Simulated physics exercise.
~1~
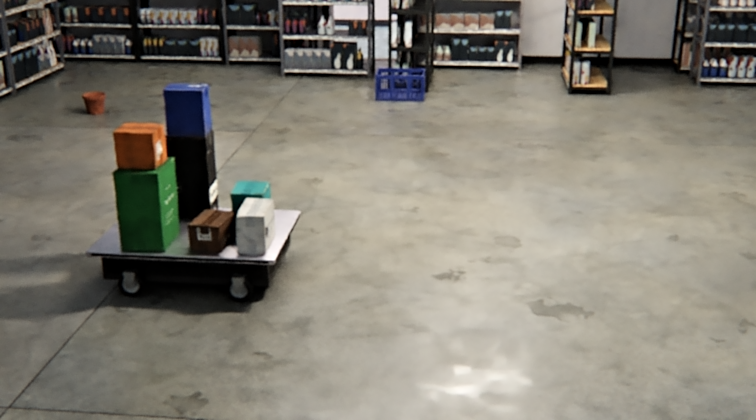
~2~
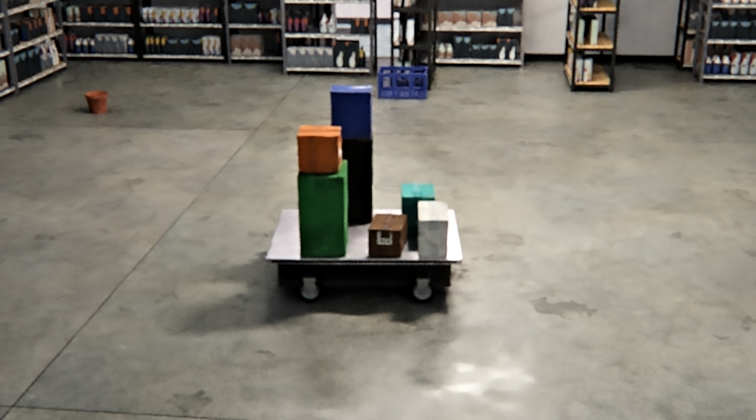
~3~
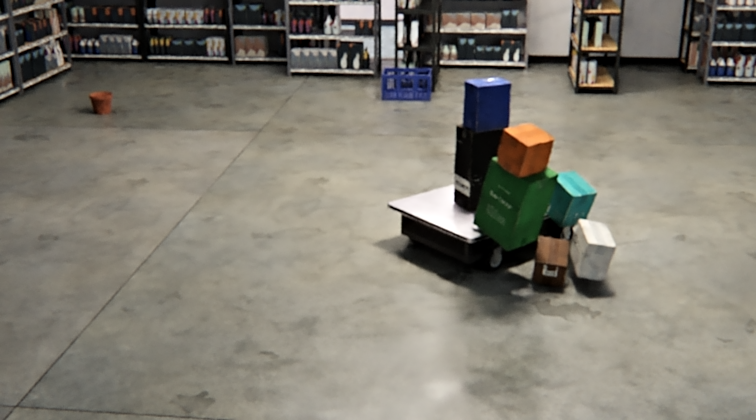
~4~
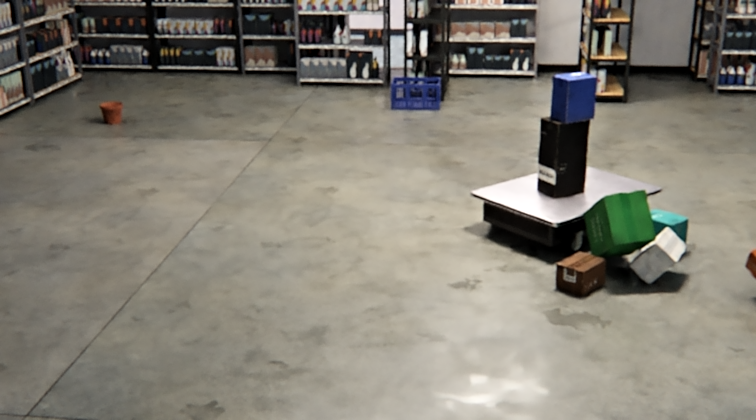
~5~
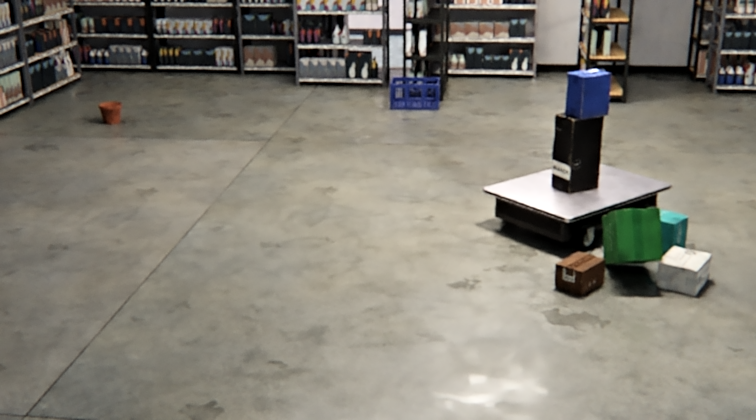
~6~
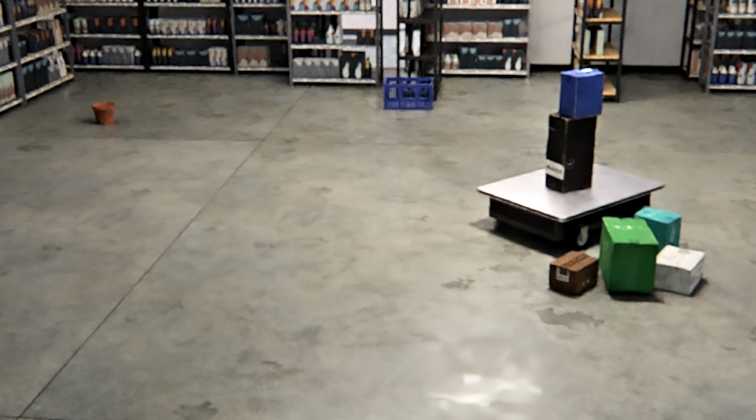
In the video, a flat cart carrying colored boxes rolls right across a concrete floor and turns, spilling the orange, green, turquoise, white and brown boxes off its side. It stops with the blue box still stacked on the black one, while the orange box is out of view.
